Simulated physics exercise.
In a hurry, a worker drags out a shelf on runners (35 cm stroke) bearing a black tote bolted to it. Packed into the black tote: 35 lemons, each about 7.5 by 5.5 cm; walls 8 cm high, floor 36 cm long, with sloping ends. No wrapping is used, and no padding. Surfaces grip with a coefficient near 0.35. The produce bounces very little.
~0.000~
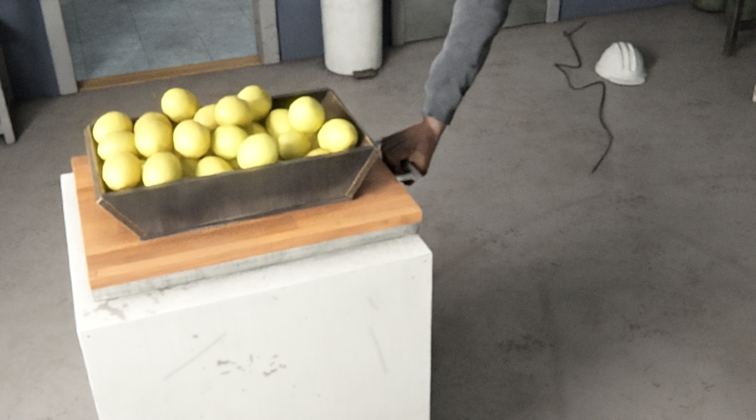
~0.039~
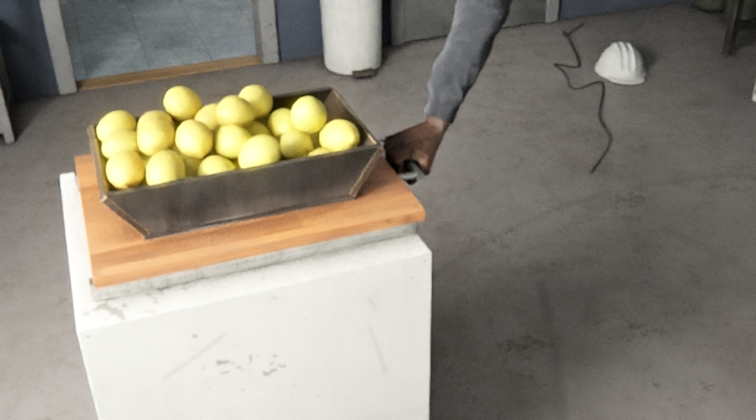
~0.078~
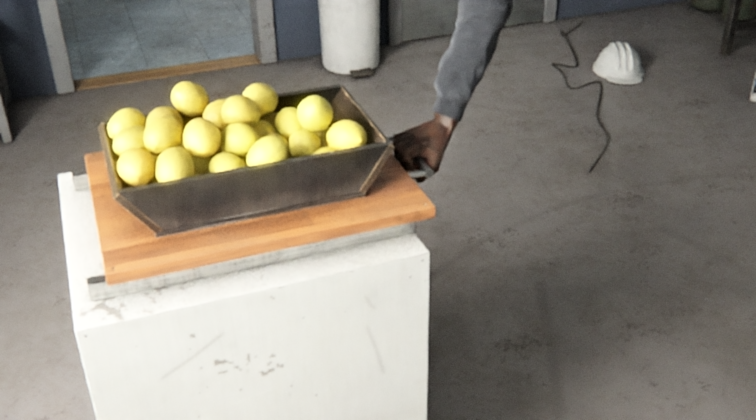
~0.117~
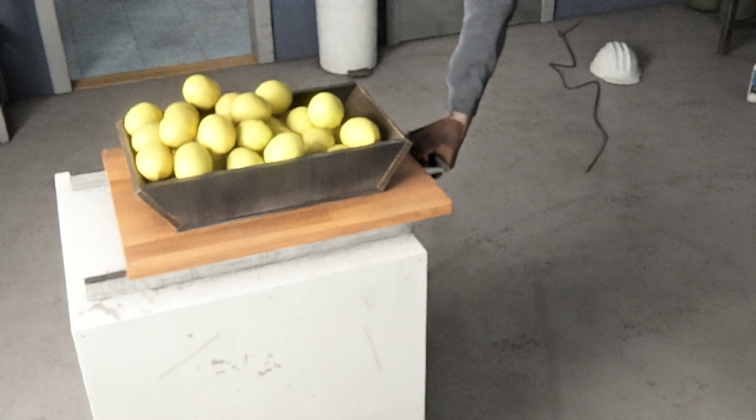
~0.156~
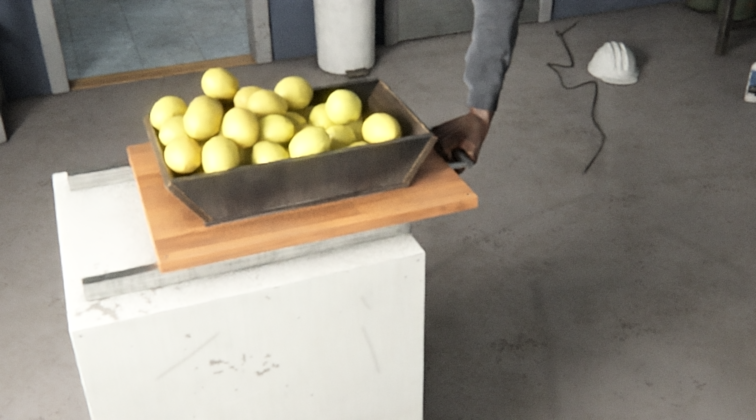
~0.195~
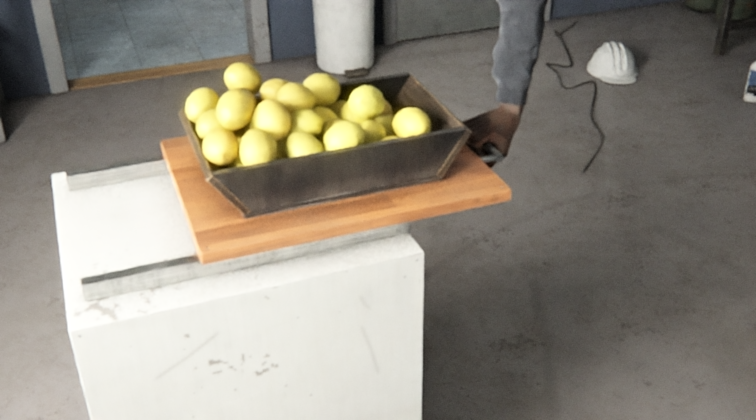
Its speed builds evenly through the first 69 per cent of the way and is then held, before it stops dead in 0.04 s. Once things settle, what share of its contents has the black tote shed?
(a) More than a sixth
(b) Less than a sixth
a, more than a sixth.
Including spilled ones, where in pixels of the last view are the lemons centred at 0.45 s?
Near (448, 82) in pixels.
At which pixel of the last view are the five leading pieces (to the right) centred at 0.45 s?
Their centre is around (541, 50).
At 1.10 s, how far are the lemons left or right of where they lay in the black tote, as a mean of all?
On average they end up some 28 cm further right.
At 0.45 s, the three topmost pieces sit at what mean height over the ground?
On average they sit about 102 cm high.
After 0.25 s, end of travel.
After 0.33 s, the black tote is down by 1 of 35.
After 0.45 s, the black tote is down by 7 of 35.
After 0.67 s, the black tote is down by 12 of 35.
When it is over (at 1.10 s), the black tote is down by 12 of 35. Asked share, 12 of 35, 34 per cent.
